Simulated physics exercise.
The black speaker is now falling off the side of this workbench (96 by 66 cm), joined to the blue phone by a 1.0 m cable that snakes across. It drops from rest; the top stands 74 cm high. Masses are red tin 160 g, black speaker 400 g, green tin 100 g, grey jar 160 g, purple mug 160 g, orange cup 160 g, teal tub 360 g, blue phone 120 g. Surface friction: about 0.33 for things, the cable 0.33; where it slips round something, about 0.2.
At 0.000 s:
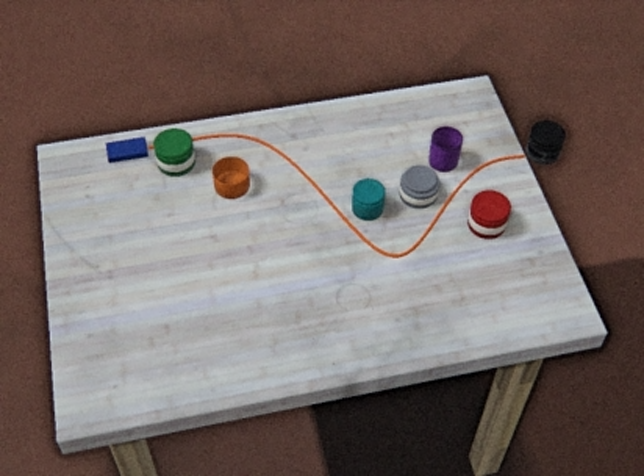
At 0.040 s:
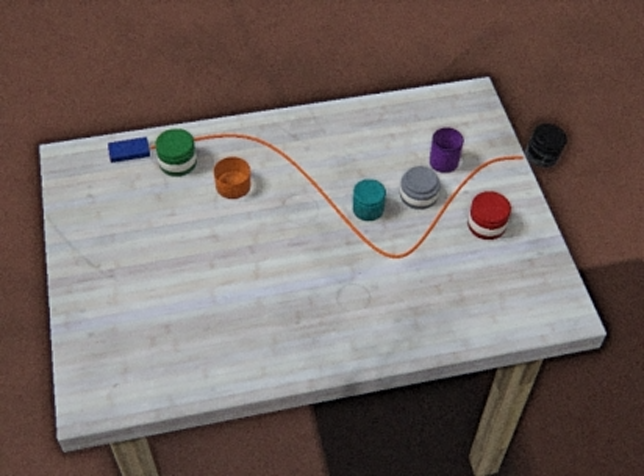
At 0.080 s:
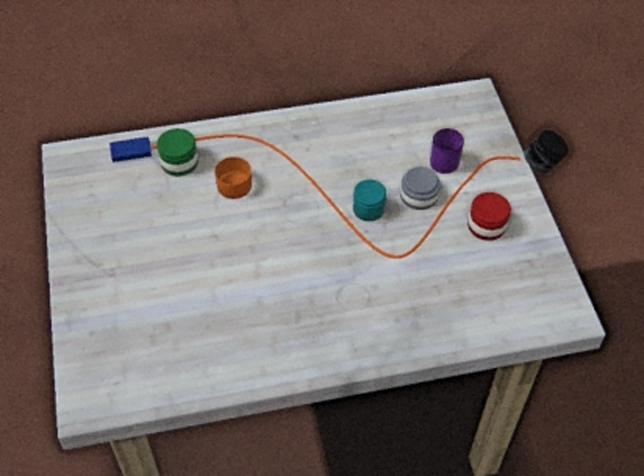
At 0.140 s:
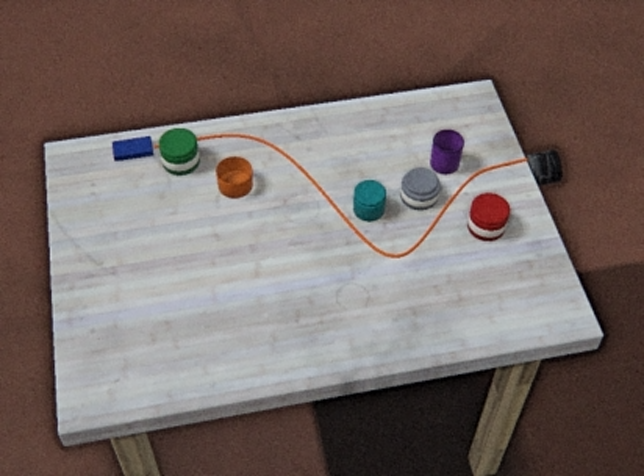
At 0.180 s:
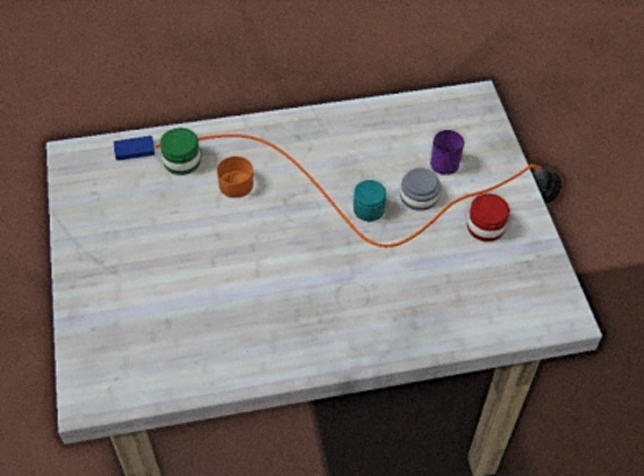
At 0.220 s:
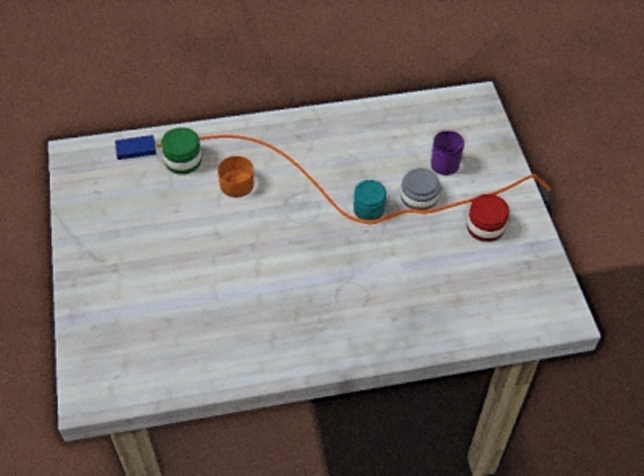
A black speaker at the right edge of a pale wooden workbench drops down beside it, still attached to an orange cable that snakes among a green tin, cups and jars to a blue phone. The cable's curve flattens and pulls tighter across the top as the speaker sinks out of view.
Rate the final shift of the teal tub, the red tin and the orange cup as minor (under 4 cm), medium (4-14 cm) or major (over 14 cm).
Ratings: Teal tub medium, red tin minor, orange cup minor.
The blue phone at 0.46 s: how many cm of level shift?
Going by the pictures, around 24 cm.
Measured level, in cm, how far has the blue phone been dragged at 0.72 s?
Roughly 50 cm.
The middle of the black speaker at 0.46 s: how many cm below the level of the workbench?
Roughly 45 centimetres.
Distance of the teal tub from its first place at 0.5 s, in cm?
Displacement: Approx. 4 cm.
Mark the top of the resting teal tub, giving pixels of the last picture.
Around pixel (405, 179).
After 0.5 s, the cable's tail end at (259, 166); teal tub 4 cm off its start, blue phone 23 cm off its start, green tin 11 cm off its start.
After 0.7 s, the cable's tail end at (377, 210); teal tub 7 cm off its start, blue phone 50 cm off its start, black speaker over the edge.
After 1.0 s, the cable's tail end at (383, 217); teal tub 8 cm off its start at (405, 179), blue phone 51 cm off its start at (378, 196), black speaker over the edge.
After 1.2 s, the cable's tail end at (383, 217); teal tub 8 cm off its start, blue phone 51 cm off its start, black speaker over the edge.
After 2.4 s, the cable's tail end at (383, 217); teal tub 8 cm off its start at (405, 179), orange cup 0 cm off its start at (235, 171), red tin 0 cm off its start at (490, 208), blue phone 51 cm off its start at (378, 196).
